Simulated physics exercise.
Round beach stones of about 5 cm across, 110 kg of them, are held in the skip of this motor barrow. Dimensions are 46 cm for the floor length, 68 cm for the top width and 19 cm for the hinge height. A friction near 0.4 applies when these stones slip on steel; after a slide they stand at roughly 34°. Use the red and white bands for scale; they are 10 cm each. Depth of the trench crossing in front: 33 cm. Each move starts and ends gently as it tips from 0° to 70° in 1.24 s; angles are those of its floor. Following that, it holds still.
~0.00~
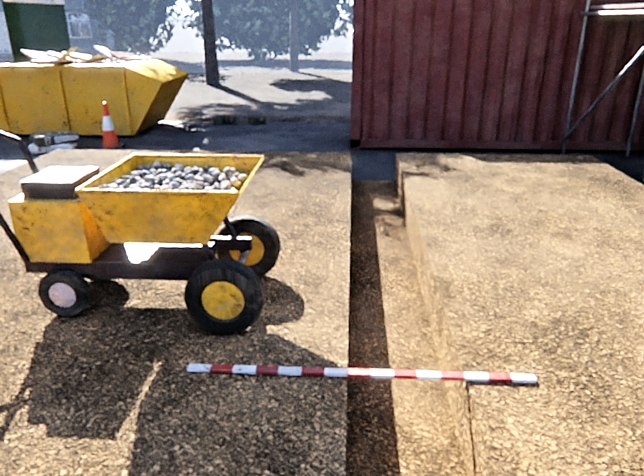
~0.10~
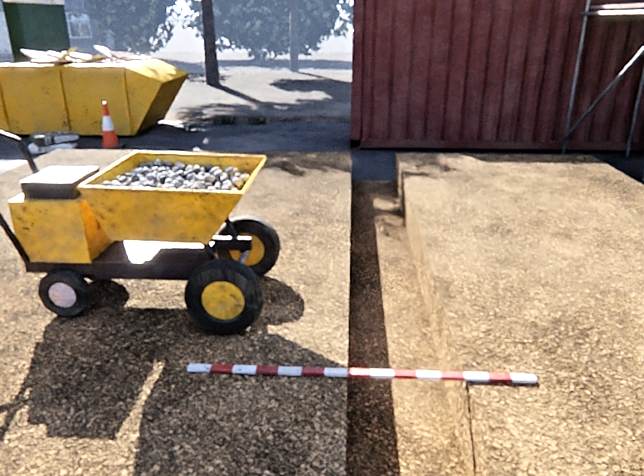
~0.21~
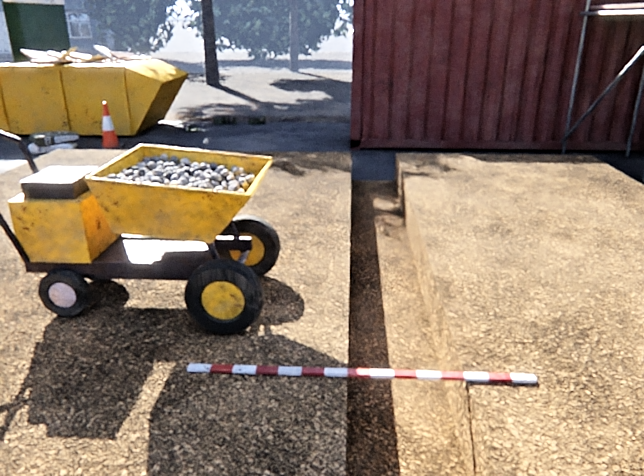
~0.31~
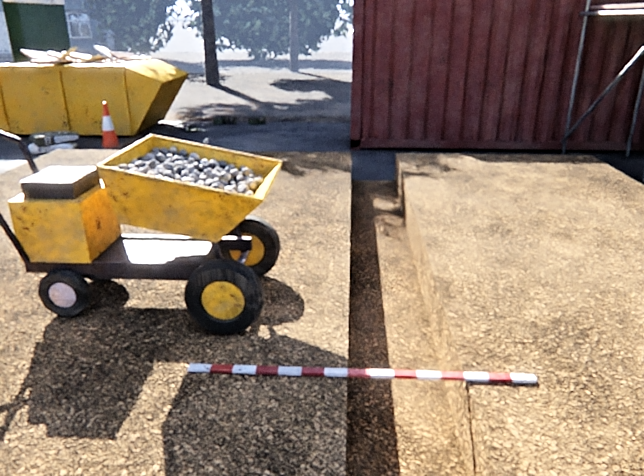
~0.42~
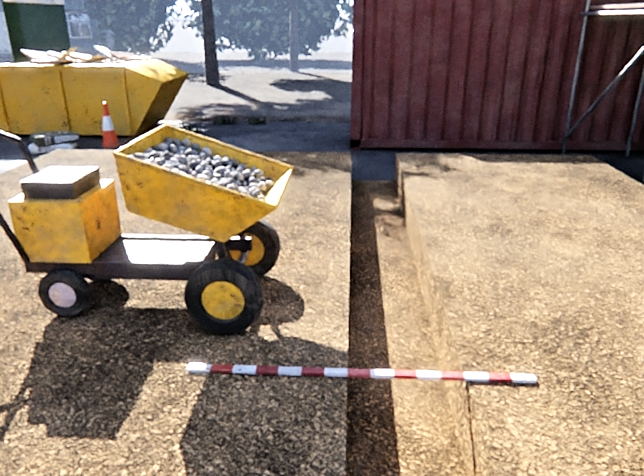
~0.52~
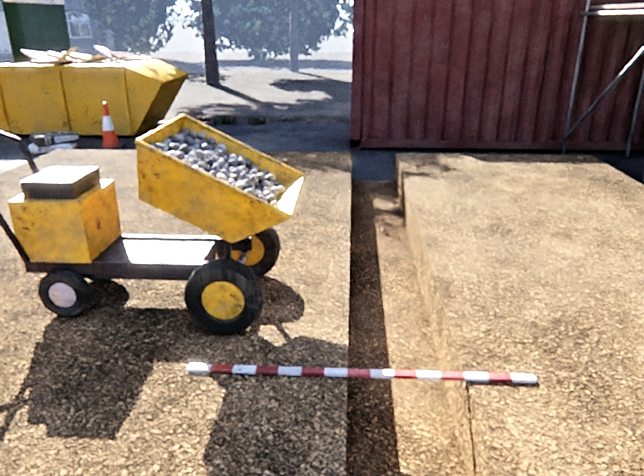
The yellow skip of a small motor barrow, loaded with rounded grey stones, sits level beside a narrow trench crossed by a red-and-white pole. Its rear end rises, slowly at first and then faster, as the skip tilts steeply down to the right, the stones still inside and the wheels staying put.
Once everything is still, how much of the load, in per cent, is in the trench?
About 100 per cent.
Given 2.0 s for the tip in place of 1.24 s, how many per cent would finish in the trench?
100 %.
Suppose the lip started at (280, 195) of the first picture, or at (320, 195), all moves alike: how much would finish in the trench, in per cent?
First some 95, then 55 per cent.
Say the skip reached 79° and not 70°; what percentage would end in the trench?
Roughly 100%.
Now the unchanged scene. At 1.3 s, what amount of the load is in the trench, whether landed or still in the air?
About 45 per cent by then.
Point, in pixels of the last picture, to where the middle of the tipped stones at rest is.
Centre estimate: Around (397, 347).
After 0.9 s the floor is at 59°; 100 % in the skip; the foremost stones are at (333, 238).
After 1.3 s the floor is at 70°; 53 % in the skip, 1 % short of the trench, 46 % in the trench; the foremost stones are at (433, 352).
After 1.7 s the floor is at 70°; 22 % in the skip, 1 % short of the trench, 77 % in the trench; the foremost stones are at (432, 331).
After 3.6 s the floor is at 70°; 0 % in the skip, 100 % in the trench; the foremost stones are at (433, 337).
